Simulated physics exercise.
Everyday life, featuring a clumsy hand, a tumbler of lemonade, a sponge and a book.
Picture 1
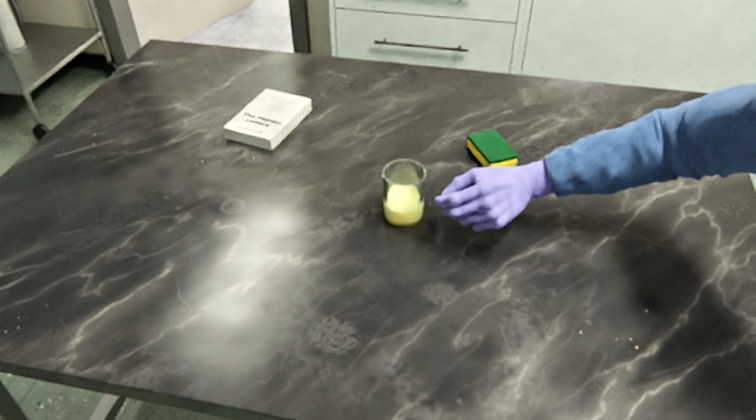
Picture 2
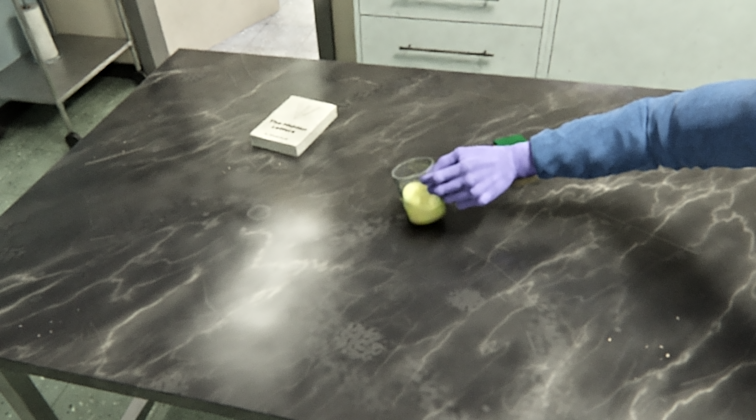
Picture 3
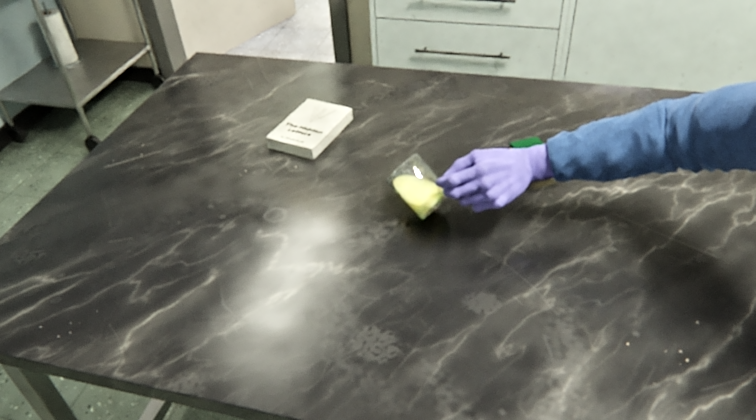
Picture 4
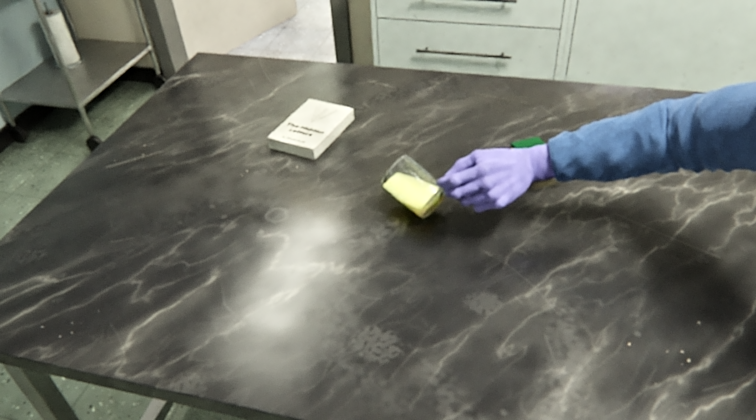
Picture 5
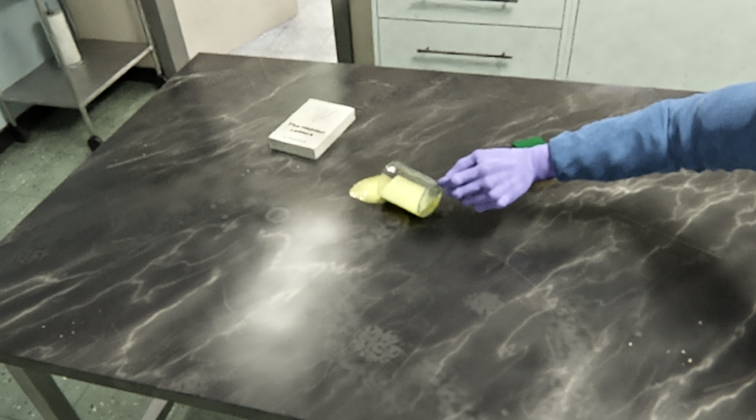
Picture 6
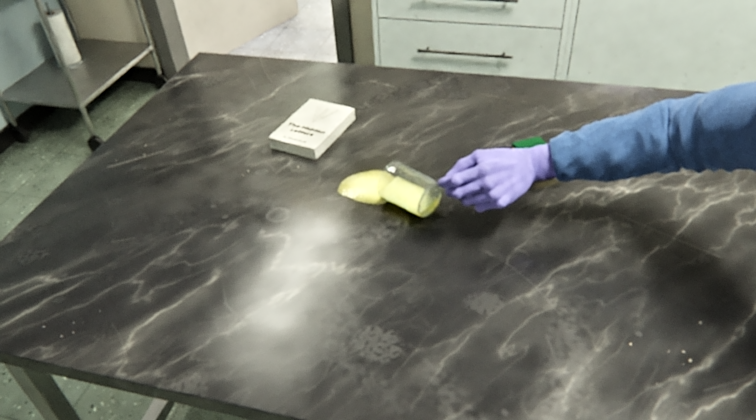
At first, a glass tumbler of yellow lemonade stands upright on a dark marbled table near a book and a sponge, with a purple-gloved hand beside it. The fingers push its side and it tips over to the left. It then lies on its side as a yellow puddle spreads from its mouth.
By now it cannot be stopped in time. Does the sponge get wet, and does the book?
The spill leaves the sponge dry and the book wet.
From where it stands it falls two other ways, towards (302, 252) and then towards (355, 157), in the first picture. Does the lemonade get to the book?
Toward the first point it avoids the spill; toward the second it is caught by the spill.
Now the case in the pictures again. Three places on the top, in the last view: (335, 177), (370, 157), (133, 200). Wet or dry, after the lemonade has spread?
Starting from the first: Caught by it, then caught by it, finally never touched.
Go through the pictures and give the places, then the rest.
In the first picture, it stands upright; tumbler (404, 192) about a third full; sponge (493, 145); book (268, 113).
The second picture shows fingers against its side; tumbler (420, 190) tipped 20°.
In the third picture, it is falling; tumbler (418, 186) tipped 55°; book (310, 123).
In the fourth picture, it is falling; tumbler (414, 186) tipped 70°; sponge (537, 152).
In the fifth picture, it is down; tumbler (409, 189) tipped 85°; a puddle starts at (376, 189).
In the sixth picture, it is down; tumbler (409, 189) tipped 85°; a puddle starts at (372, 187); sponge (538, 152); book (312, 123).
A moment on, the puddle covers about as much as a plate; the sponge is untouched; the book is reached.
When it is over, the puddle covers about as much as a plate; the sponge is untouched; the book is reached.
